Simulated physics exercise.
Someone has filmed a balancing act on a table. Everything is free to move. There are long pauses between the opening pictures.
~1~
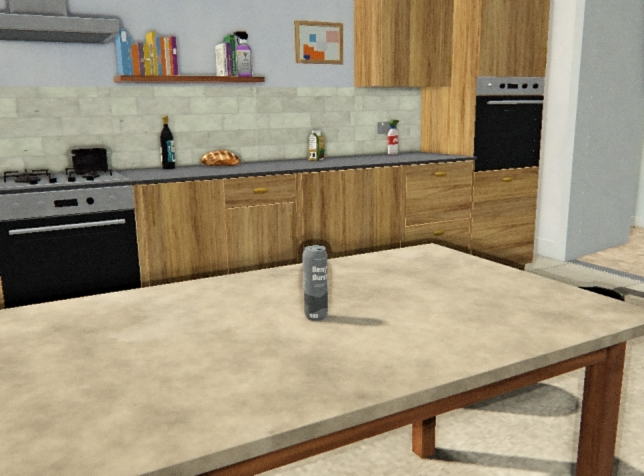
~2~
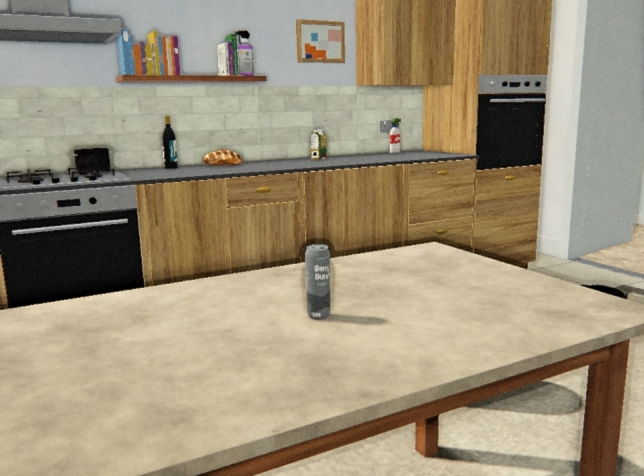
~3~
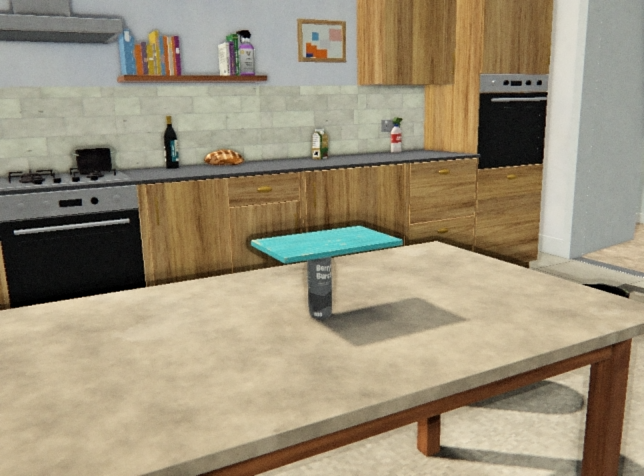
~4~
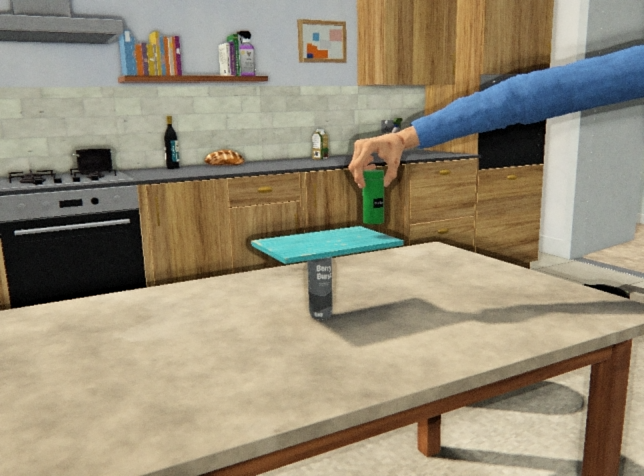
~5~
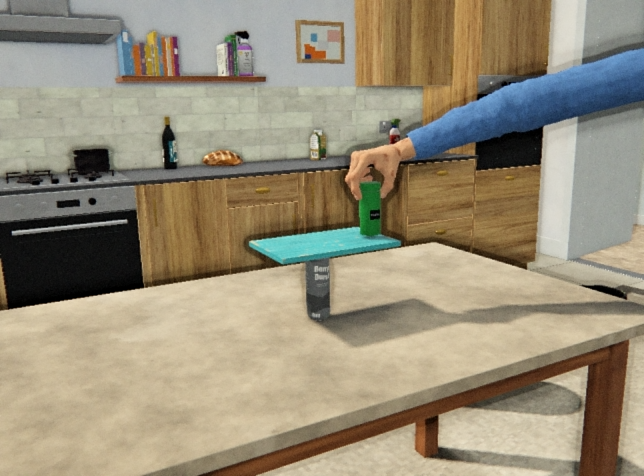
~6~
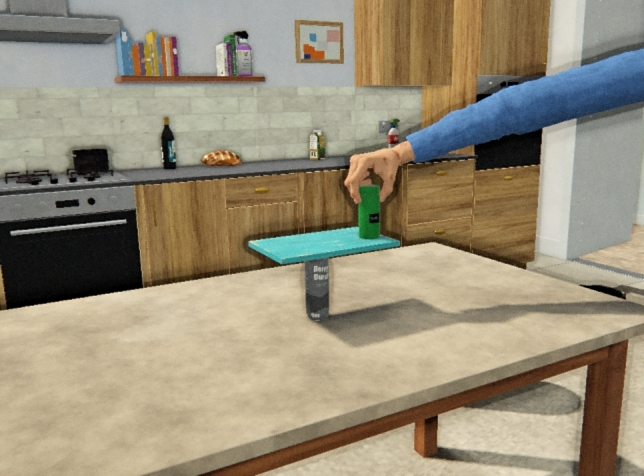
A pale stone-topped table with wooden legs fills the foreground of a kitchen, seen from slightly above by a nearly still camera. A grey can stands at its centre, with wooden cabinets, a black-fronted oven, bottles, bread and a shelf of colourful items behind. A turquoise board appears on top of the can, then a blue-sleeved arm reaches in from the right, lowers a green shaker onto the board's right side and keeps hold.
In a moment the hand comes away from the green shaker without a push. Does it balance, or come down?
It gives way.
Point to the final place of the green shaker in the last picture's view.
Around (427, 289).
Then, 0.50 s on from there, turquoise board and green shaker now fallen.
Then, 0.80 s on from there, grey can now fallen.
In the end, fallen, turquoise board, green shaker and grey can. At the end, from the last picture's camera, green shaker near (427, 289). The stack loses its balance.
